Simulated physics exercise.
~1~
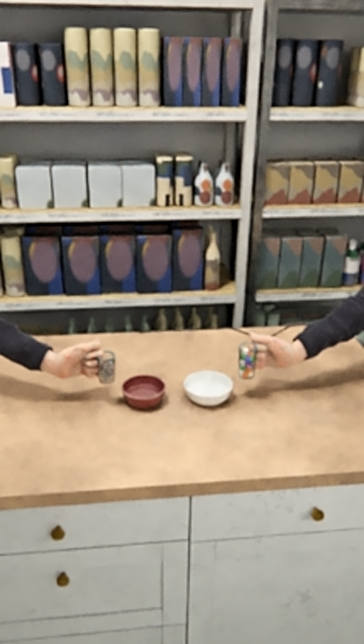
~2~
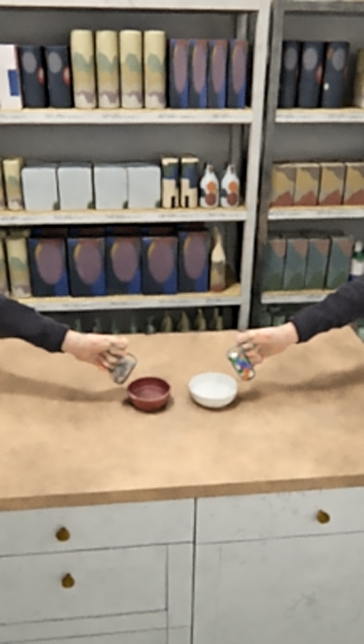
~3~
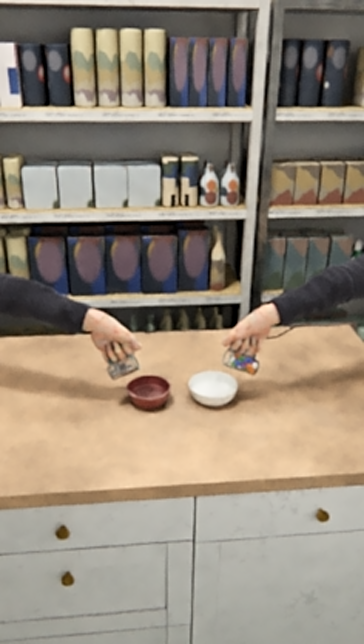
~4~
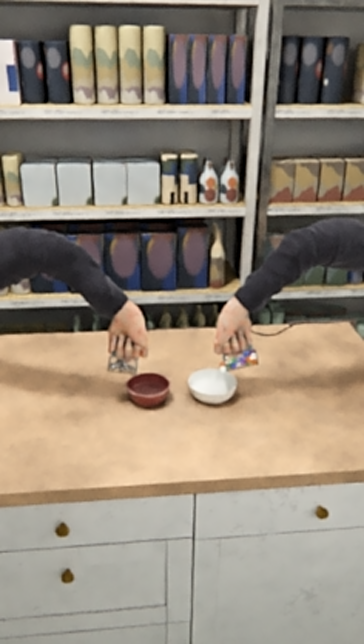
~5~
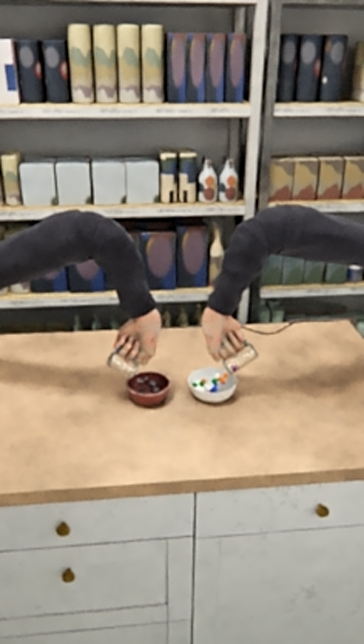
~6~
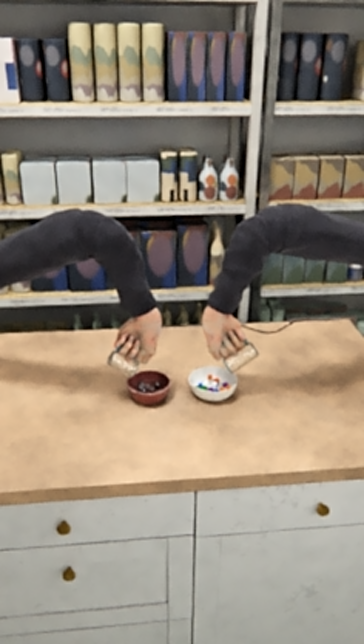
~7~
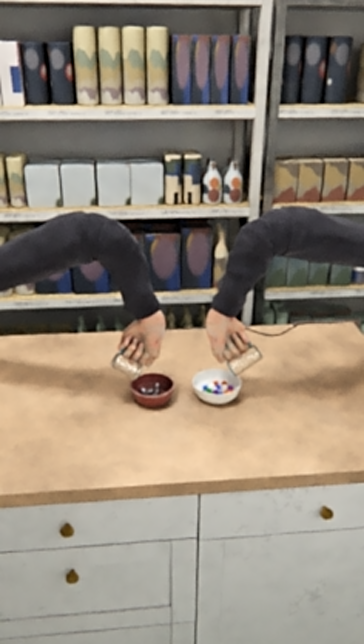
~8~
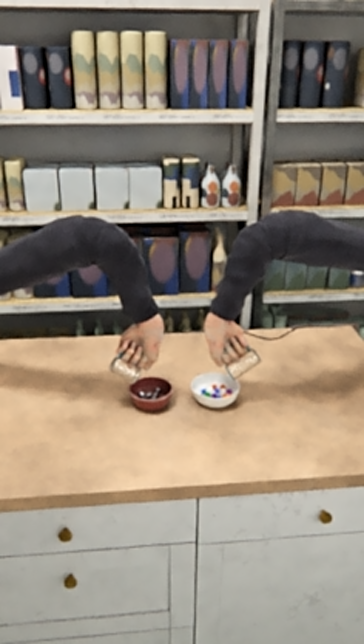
Two hands tipping small cups over a red bowl and a white bowl, emptying dark and multicoloured pieces neatly into them.
